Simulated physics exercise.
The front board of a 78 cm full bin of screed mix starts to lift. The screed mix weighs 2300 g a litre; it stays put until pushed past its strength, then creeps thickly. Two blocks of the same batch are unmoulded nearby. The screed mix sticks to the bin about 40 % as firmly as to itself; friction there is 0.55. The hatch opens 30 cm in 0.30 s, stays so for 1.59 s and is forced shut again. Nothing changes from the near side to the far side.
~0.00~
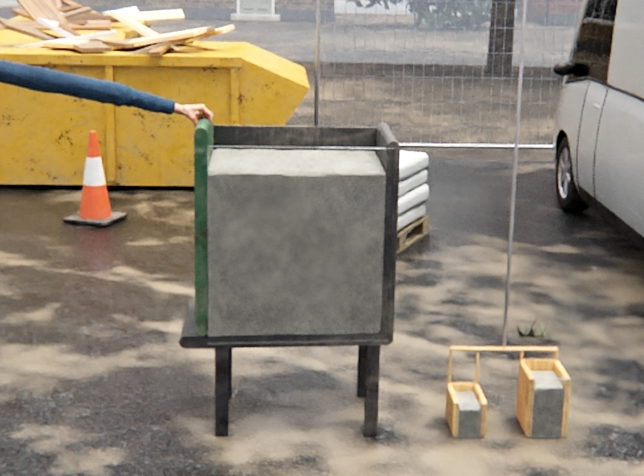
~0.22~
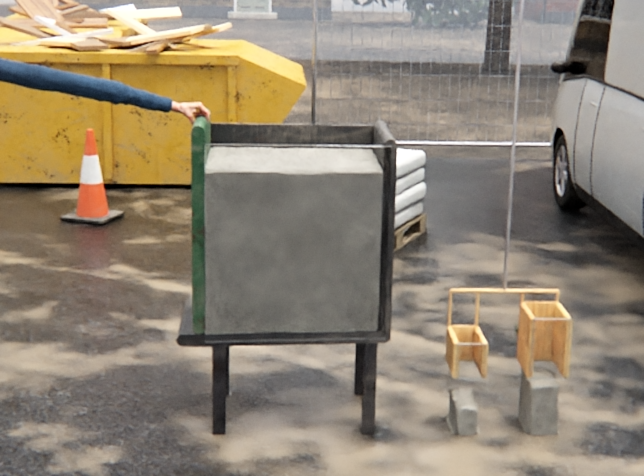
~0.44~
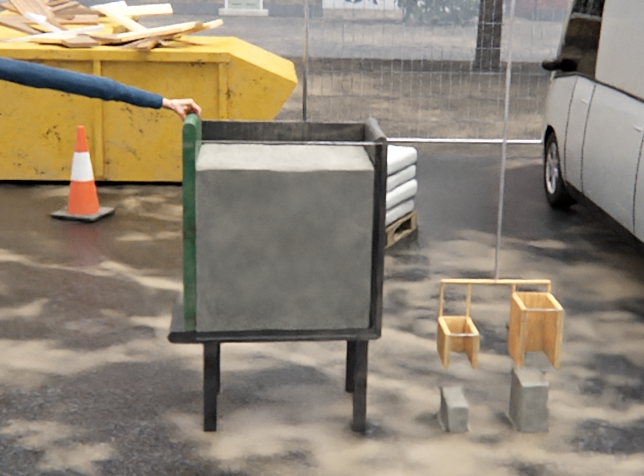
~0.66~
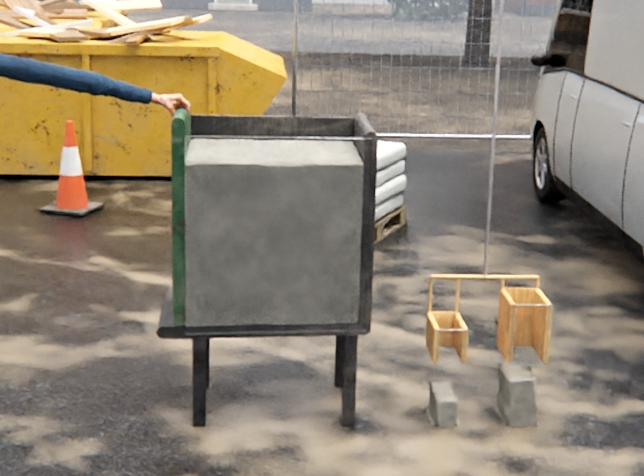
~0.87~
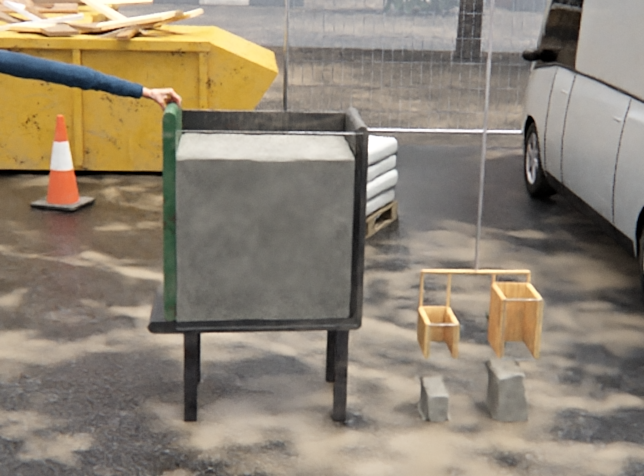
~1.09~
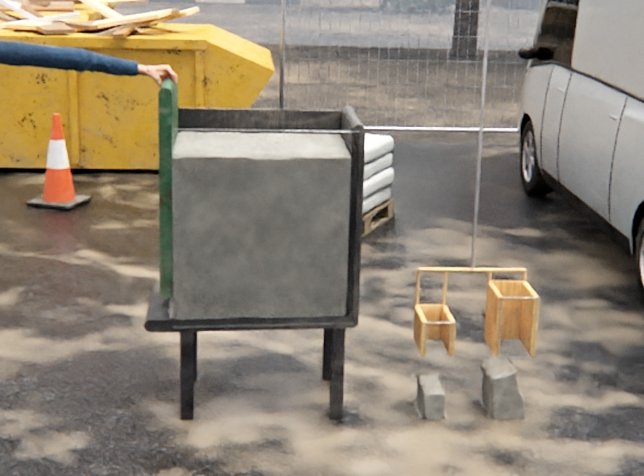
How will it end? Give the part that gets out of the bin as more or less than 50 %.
The result is less than 50 %.
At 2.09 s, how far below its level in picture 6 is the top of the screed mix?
About 4 cm.
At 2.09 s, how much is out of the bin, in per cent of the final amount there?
Some 40 per cent.
After 1.55 s, the hatch is 30 cm open and 3 % is out.
After 2.09 s, the hatch is 30 cm open and 13 % is out.
After 2.64 s, the hatch is 30 cm open and 24 % is out.
After 3.18 s, the hatch is 7.3 cm open and 32 % is out.
After 3.58 s, the hatch is shut and 33 % is out.
